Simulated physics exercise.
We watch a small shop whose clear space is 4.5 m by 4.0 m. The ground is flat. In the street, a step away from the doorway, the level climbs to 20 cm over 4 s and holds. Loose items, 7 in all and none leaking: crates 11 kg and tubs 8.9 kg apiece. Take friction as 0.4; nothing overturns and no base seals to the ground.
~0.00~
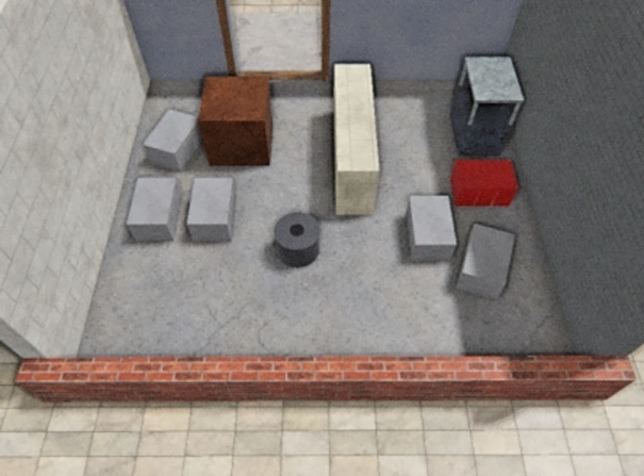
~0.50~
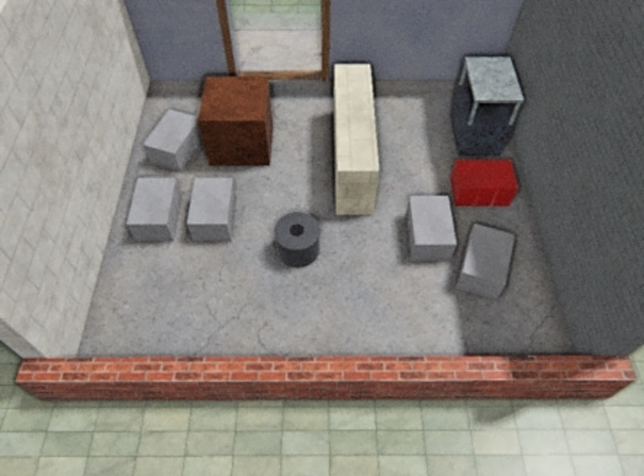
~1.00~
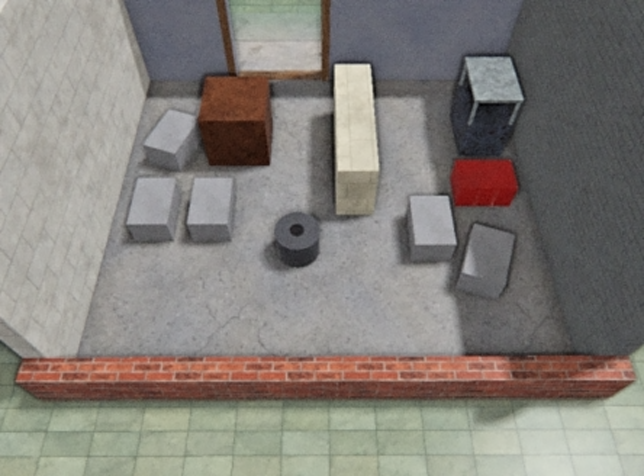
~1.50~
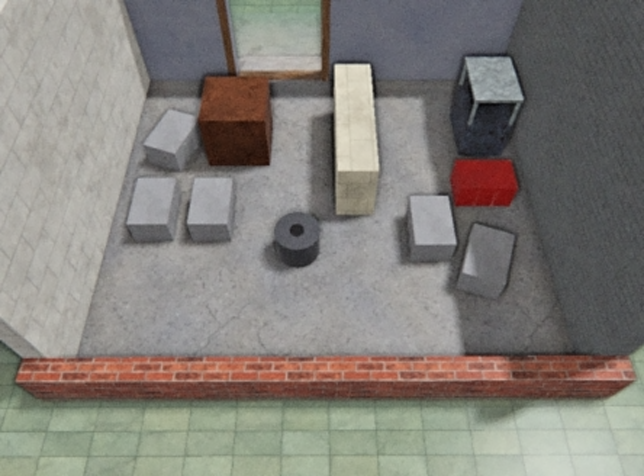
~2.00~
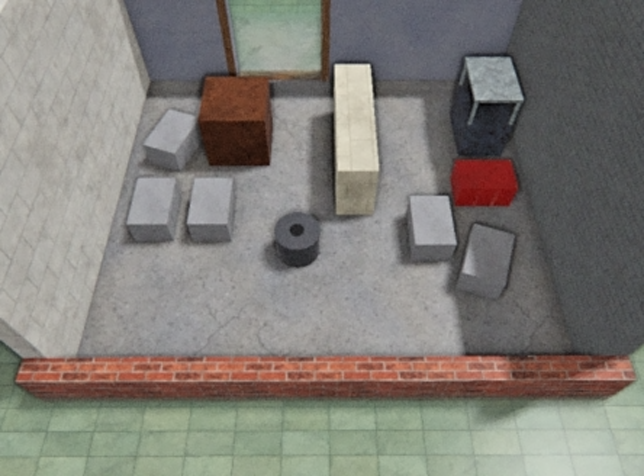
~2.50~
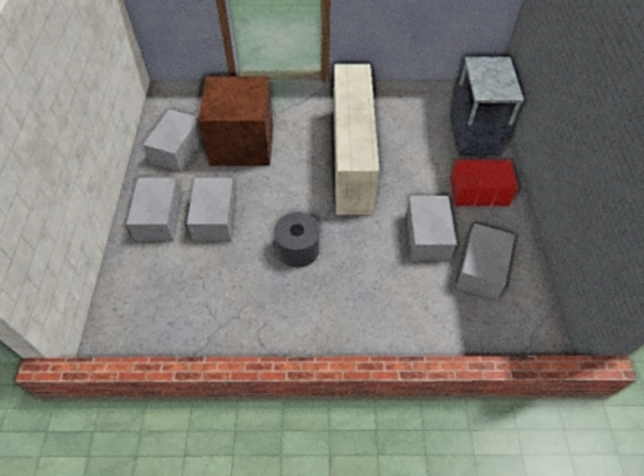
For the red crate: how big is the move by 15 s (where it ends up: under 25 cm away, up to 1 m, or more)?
Red crate ends far away.
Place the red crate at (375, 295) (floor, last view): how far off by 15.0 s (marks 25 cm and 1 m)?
It moves a short way.
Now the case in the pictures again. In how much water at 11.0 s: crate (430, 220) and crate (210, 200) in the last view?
Roughly 3 and 7 cm.
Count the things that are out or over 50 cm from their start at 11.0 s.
By then 1.
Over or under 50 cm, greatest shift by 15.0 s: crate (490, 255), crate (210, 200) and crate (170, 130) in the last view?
In turn: More, more, under.
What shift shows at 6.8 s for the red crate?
Roughly 0 cm by then.
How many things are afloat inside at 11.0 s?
At that moment 3.
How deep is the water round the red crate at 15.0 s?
About 10 cm.
After 3.5 s the red crate is near (486, 174), 0.0 m from its start, aground; 0 afloat.
After 6.8 s the red crate is near (486, 174), 0.0 m from its start, aground; 0 afloat.
After 11.0 s the red crate is near (481, 171), 0.1 m from its start, aground; 3 afloat.
After 15.0 s the red crate is near (416, 73), 1.7 m from its start, afloat; 7 afloat.
